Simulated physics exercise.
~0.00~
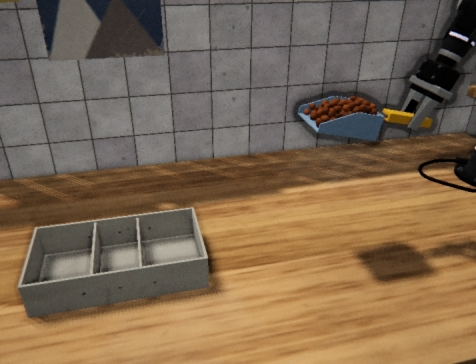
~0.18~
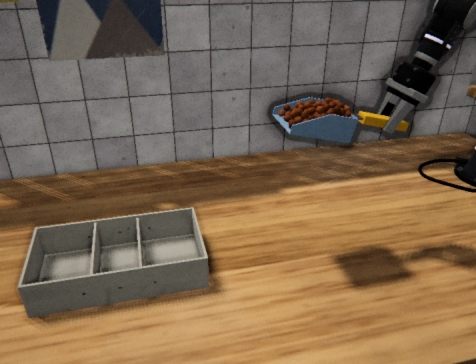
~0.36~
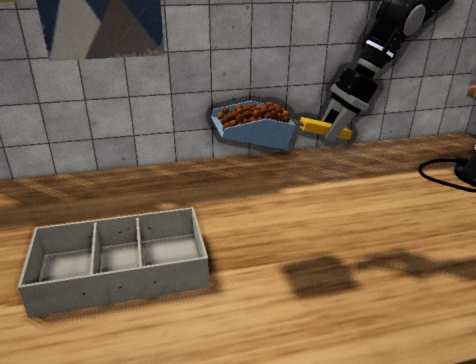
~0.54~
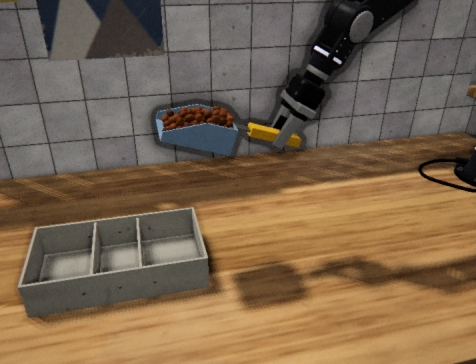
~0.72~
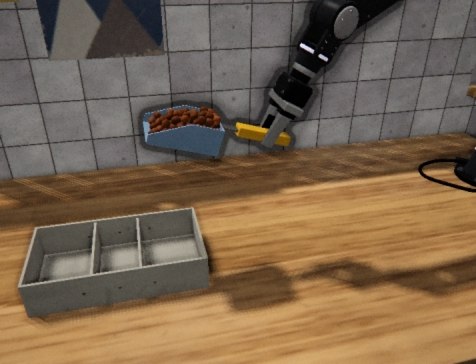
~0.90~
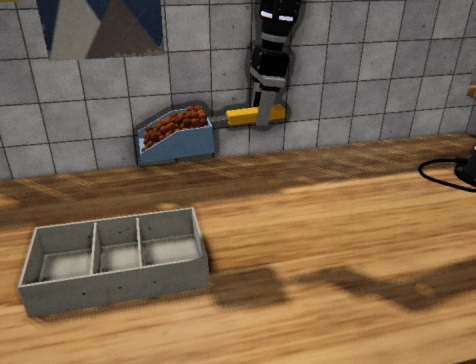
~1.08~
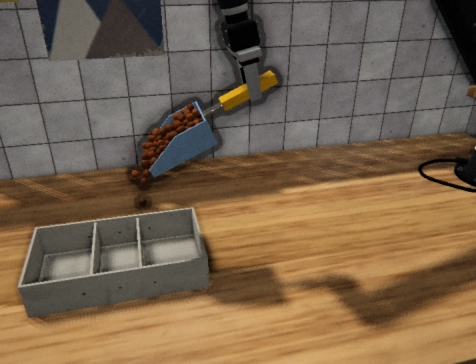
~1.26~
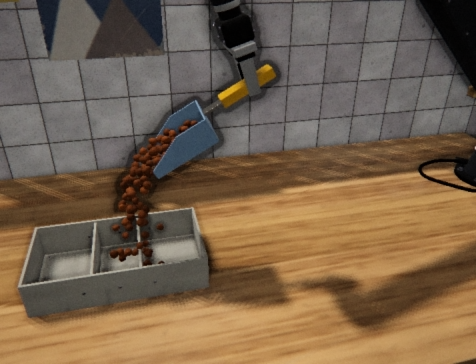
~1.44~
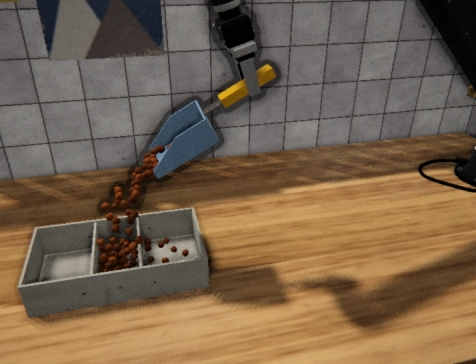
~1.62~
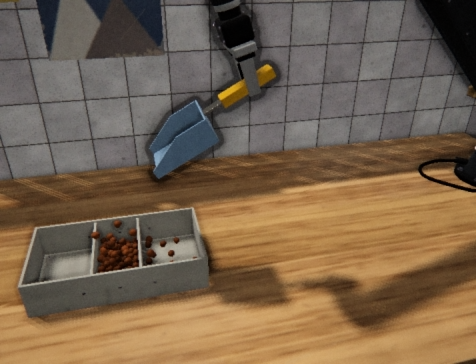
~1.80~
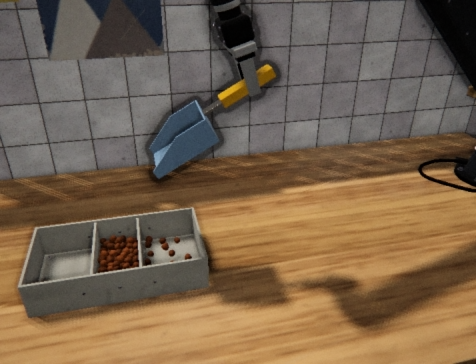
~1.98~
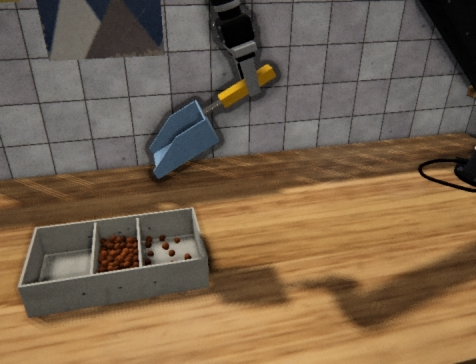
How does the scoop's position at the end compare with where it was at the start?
It starts on the right side of the view, well away from the box, and ends much farther left, held tilted just above and behind the right part of the box.
